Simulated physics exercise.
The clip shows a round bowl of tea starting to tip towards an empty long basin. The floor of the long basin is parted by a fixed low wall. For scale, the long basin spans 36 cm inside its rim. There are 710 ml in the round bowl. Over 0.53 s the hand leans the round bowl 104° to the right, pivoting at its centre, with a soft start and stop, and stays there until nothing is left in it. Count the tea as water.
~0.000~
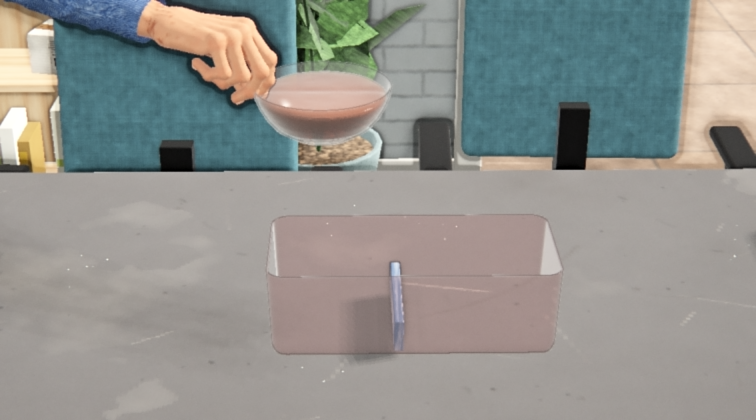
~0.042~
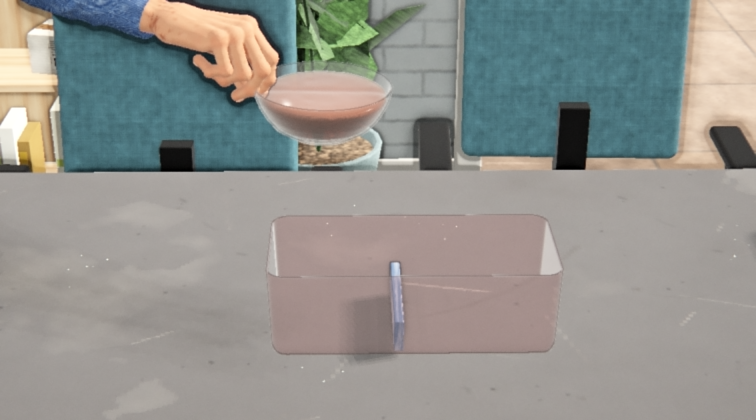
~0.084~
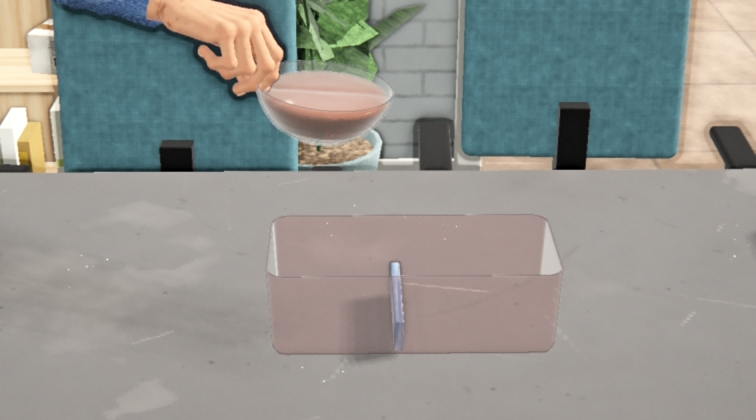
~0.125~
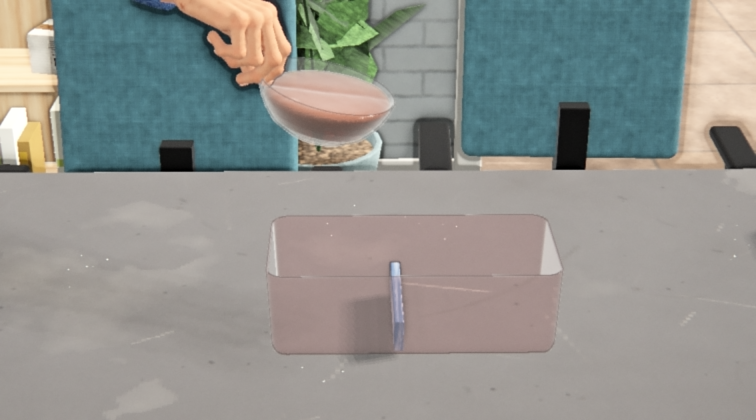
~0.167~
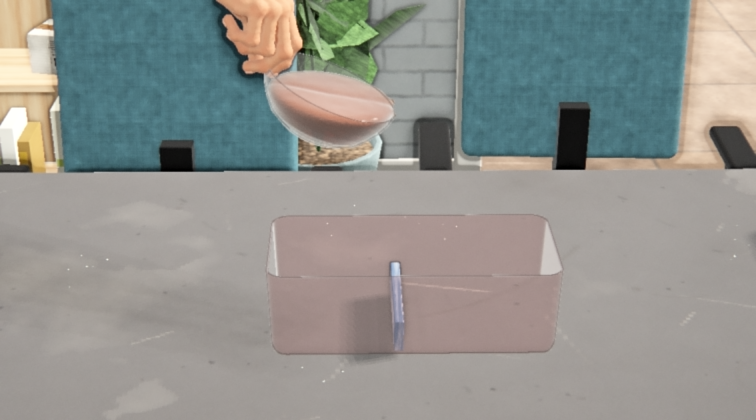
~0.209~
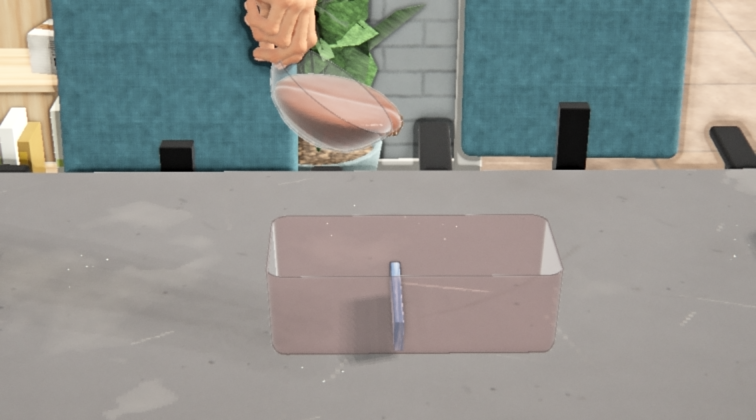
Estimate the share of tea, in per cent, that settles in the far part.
The far part has some 79 per cent.
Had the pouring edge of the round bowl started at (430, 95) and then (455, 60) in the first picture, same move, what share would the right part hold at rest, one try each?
First 80, then 75 per cent.
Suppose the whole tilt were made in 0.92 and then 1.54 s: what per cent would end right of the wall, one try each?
First 85, then 90 per cent.
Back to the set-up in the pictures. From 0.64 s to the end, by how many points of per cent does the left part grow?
About 4 per cent.
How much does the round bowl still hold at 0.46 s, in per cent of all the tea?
About 3 per cent.
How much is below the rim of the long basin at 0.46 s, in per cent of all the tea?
Some 44 per cent.
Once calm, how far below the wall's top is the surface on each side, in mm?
Some 38 mm on the left and 24 mm on the right.
By 0.46 s the tilt is 99° and 3 per cent is still to pour, 0 is left of the wall and 44 right of it.
By 0.64 s the tilt is 104° and 0 per cent is still to pour, 14 is left of the wall and 80 right of it.
By 0.82 s the tilt is 104° and 0 per cent is still to pour, 17 is left of the wall and 79 right of it.
By 1.03 s the tilt is 104° and 0 per cent is still to pour, 18 is left of the wall and 79 right of it.
At rest 18 per cent lies left of the wall, 79 right of it and 3 outside.
